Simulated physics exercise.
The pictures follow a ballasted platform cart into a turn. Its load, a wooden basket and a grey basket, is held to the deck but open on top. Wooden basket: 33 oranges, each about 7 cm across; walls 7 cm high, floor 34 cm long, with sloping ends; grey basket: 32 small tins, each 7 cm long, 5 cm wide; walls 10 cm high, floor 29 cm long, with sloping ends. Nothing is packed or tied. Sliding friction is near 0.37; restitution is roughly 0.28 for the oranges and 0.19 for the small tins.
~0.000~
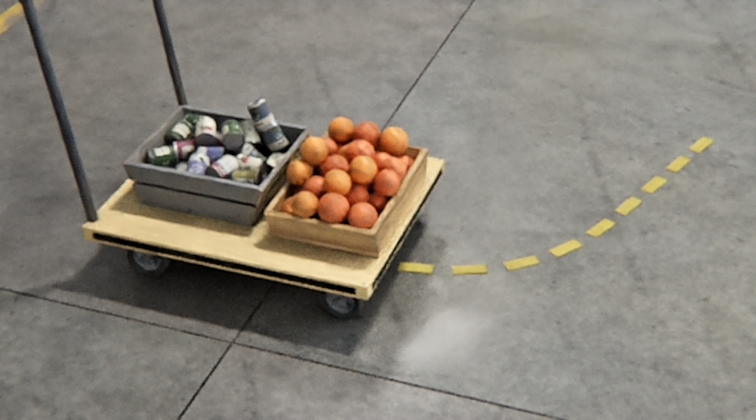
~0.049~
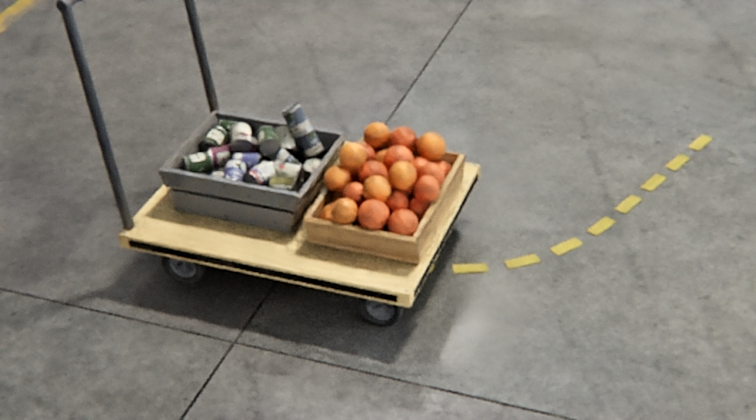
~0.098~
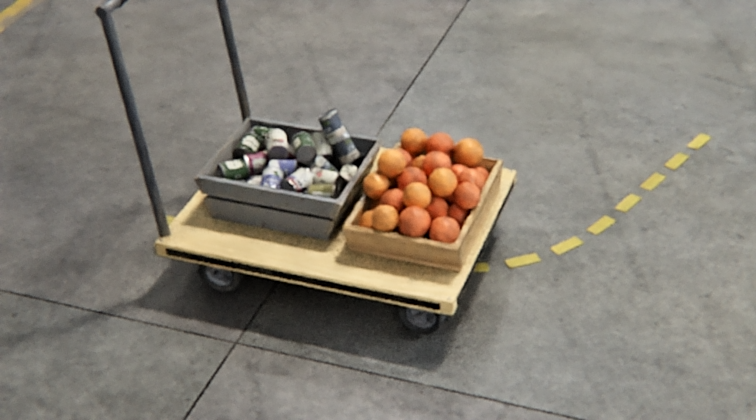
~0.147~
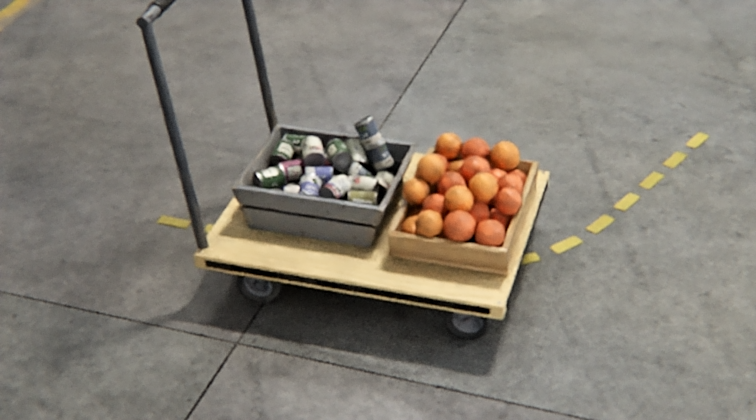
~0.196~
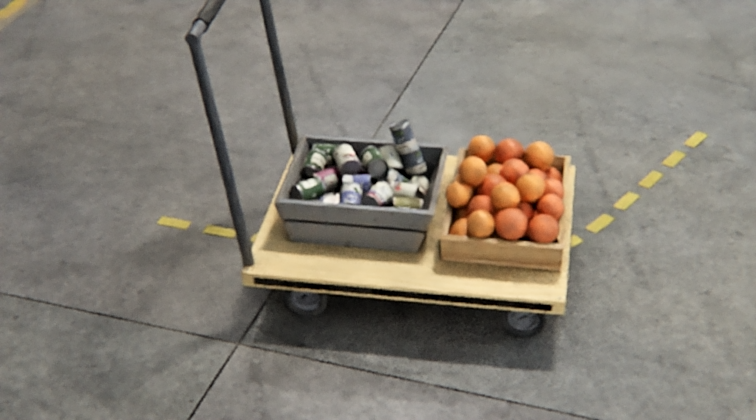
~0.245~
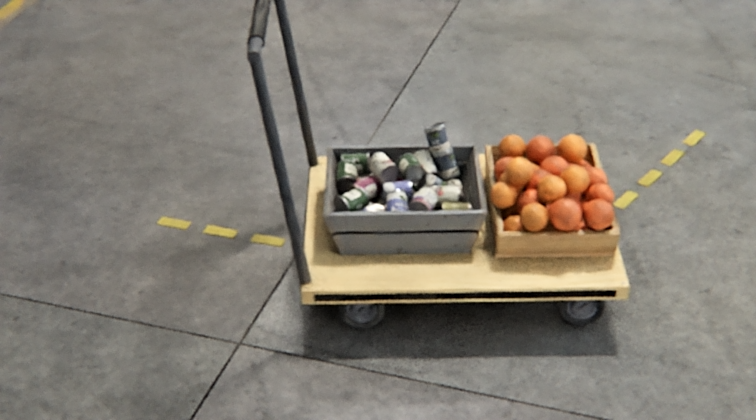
On a grey concrete floor, a flat wooden cart carrying a grey basket of small tins and a wooden basket of orange fruit rolled right along a dashed yellow line, then began turning left.
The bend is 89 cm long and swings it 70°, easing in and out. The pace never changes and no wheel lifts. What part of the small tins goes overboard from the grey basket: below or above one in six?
Out of the grey basket go fewer than one in six of the small tins.
After 0.32 s, the wooden basket is down by 2 of 33 and the grey basket has all 32.
After 0.40 s, the wooden basket is down by 8 of 33 and the grey basket has all 32.
After 0.53 s, the wooden basket is down by 11 of 33 and the grey basket has all 32.
When it is over (at 0.99 s), the wooden basket is down by 12 of 33 and the grey basket is down by 1 of 32. Asked share, 1 of 32, 3 per cent.
